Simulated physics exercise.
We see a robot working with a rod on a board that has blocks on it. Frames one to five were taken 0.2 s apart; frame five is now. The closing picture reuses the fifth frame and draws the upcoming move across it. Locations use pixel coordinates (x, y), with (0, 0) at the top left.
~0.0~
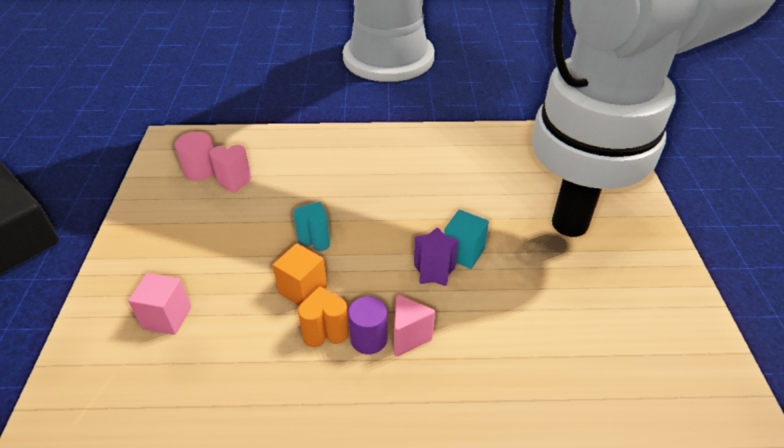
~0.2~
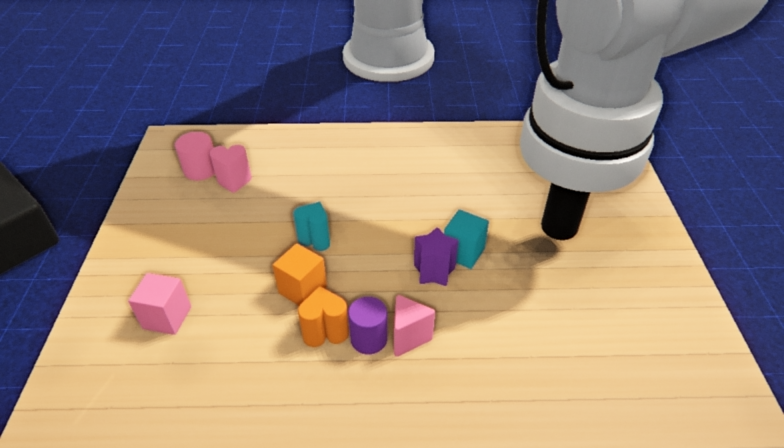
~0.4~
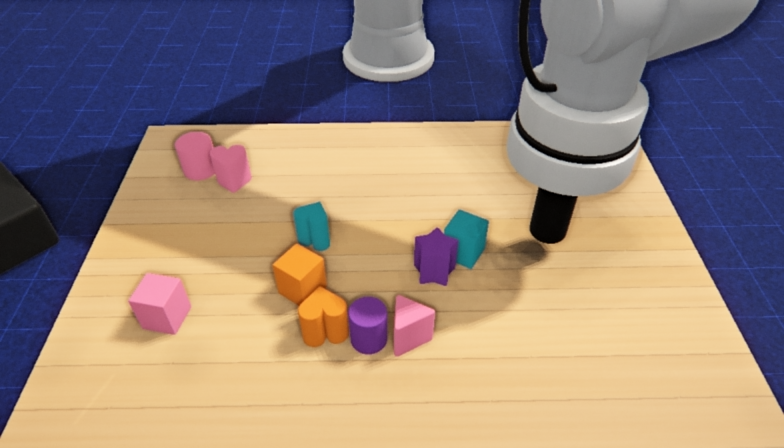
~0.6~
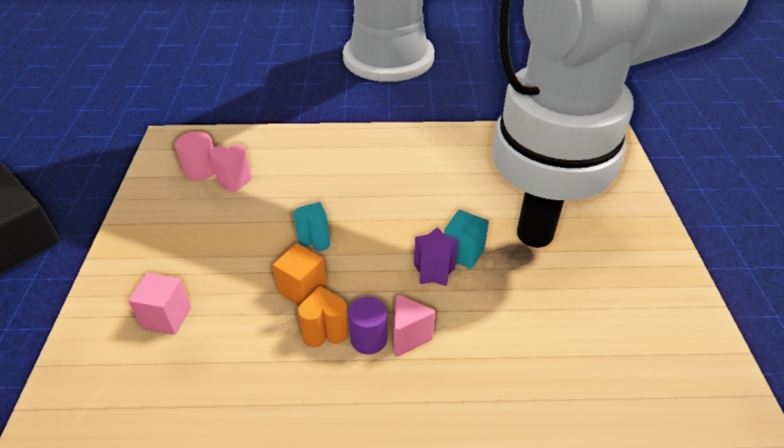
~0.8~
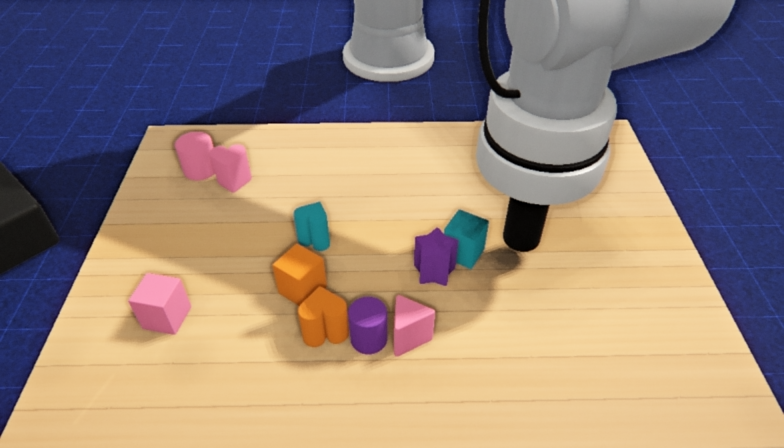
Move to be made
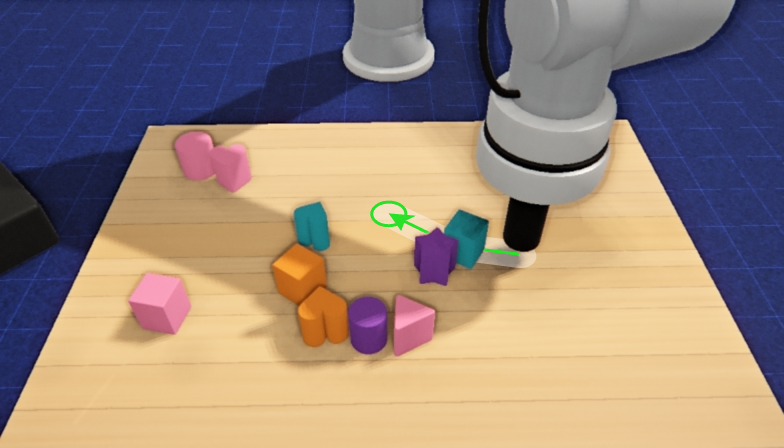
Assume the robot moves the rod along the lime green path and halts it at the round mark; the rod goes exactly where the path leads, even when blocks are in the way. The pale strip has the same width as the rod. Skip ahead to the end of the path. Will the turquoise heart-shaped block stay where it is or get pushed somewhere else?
Once the path ends, it is where it was.
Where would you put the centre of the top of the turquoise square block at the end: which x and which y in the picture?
I predict (391, 215).
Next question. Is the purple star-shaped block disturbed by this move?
It is moved off its spot.
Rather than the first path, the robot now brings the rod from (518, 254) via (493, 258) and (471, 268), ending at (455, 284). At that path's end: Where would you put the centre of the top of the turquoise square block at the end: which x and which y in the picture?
The middle of its upper face should be somewhere near (444, 222).
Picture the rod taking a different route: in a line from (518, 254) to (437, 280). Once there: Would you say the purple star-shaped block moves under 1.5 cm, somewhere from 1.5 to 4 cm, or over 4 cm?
Between 1.5 and 4 cm.
The drawn path runs from (518, 254) through (447, 241) to (389, 214).
What follows on the original path. One third of the way, rod at (470, 233); purple star-shaped block at (426, 246), turned 35° anticlockwise; turquoise square block at (436, 220), turned 30° anticlockwise.
Two thirds of the way, rod at (426, 218); purple star-shaped block at (422, 246), turned 50° anticlockwise; turquoise square block at (395, 216), turned 80° anticlockwise.
At the end, rod at (389, 200); turquoise heart-shaped block not moved; purple star-shaped block at (422, 246), turned 50° anticlockwise; turquoise square block at (391, 215), turned 85° anticlockwise.
